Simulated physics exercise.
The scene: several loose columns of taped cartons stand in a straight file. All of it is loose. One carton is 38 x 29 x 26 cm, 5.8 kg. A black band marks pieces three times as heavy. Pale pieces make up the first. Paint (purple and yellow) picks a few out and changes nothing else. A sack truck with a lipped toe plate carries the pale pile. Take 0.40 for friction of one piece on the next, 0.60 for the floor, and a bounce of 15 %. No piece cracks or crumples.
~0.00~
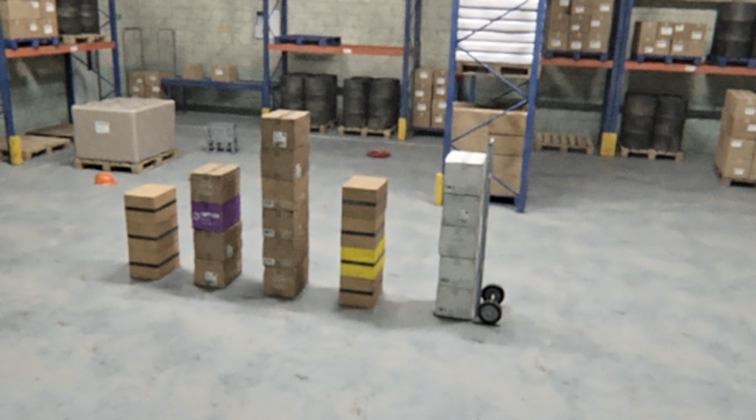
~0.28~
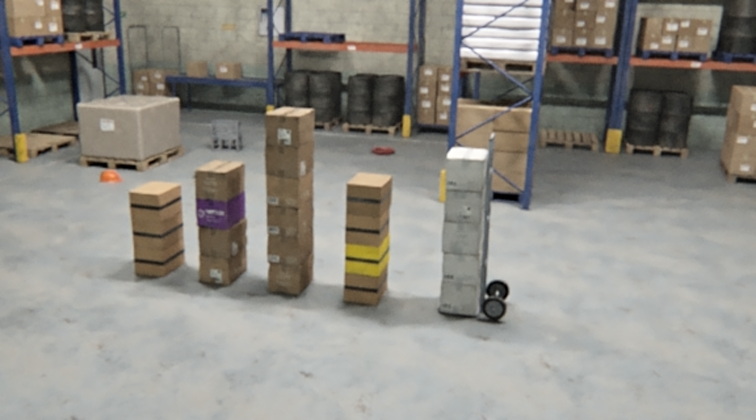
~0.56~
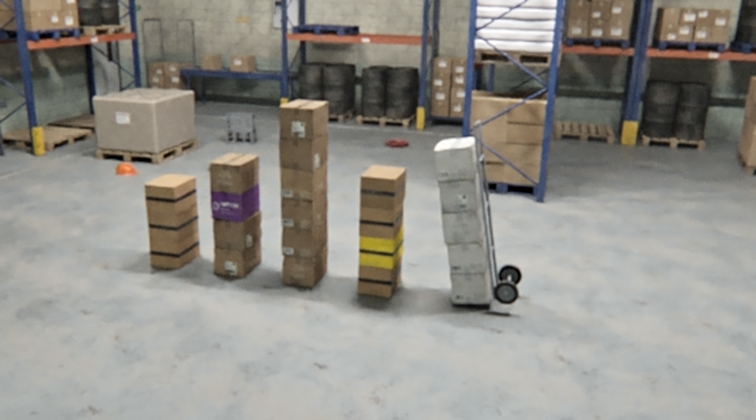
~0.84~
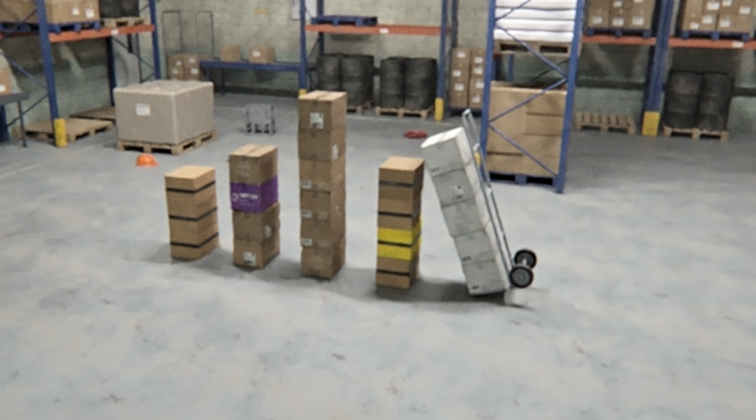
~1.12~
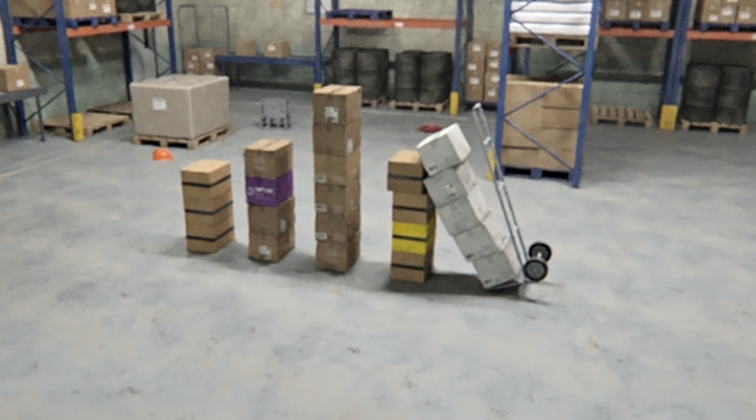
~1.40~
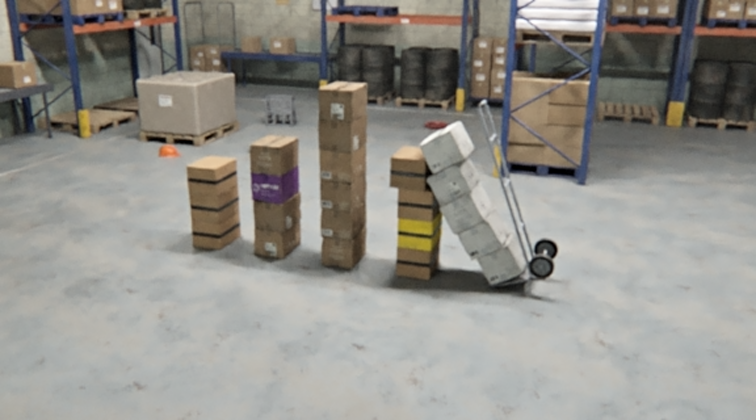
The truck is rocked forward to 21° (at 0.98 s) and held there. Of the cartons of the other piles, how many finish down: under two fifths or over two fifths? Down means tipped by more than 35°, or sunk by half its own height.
The part is under two fifths.
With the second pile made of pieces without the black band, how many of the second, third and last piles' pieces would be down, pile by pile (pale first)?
In that case second 4, third 6, last 1.
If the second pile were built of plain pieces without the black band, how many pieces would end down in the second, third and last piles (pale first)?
In that case second 4, third 6, last 1.
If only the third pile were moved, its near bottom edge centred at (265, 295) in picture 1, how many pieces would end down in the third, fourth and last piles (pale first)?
In that case third 0, fourth 0, last 0.
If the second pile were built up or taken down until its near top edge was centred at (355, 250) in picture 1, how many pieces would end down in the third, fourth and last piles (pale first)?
Then third 0, fourth 0, last 0.
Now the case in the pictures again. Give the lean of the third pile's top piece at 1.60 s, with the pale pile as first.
It leans some 0°.
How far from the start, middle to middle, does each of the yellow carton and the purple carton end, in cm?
About: Yellow 0, purple 0.
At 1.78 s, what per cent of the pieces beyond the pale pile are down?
At that moment 0 per cent.
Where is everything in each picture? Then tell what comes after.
In the first picture (we follow the side turned to the camera; the camera pans a little), truck frame (487, 182) 0° forward; purple carton (206, 217); yellow carton (357, 263); no other piece has moved.
The second picture shows truck frame (488, 177) 1° forward; yellow carton (362, 260).
The third picture shows truck frame (479, 163) 10° forward, top of the pale pile leaning 10°; yellow carton (376, 253); no other piece has moved.
The fourth picture shows truck frame (473, 152) 19° forward, top of the pale pile leaning 22°; yellow carton (394, 244); no other piece has moved.
The fifth picture shows truck frame (484, 146) 21° forward, top of the pale pile leaning 30°; yellow carton (409, 238); one has shifted.
The sixth picture shows truck frame (490, 142) 21° forward, top of the pale pile leaning 31°; yellow carton (414, 235); purple carton (266, 189); one has shifted.
Around 1.46 s, 0 of the pale pile down; none of the 17 other cartons down, 1 disturbed.
Finally (2.0 s), 0 of the pale pile down; none of the 17 other cartons down, 1 disturbed; yellow carton unmoved; purple carton unmoved. That is 0 per cent. Seen by the last camera, middles, yellow carton near (420, 227), purple carton near (276, 183).
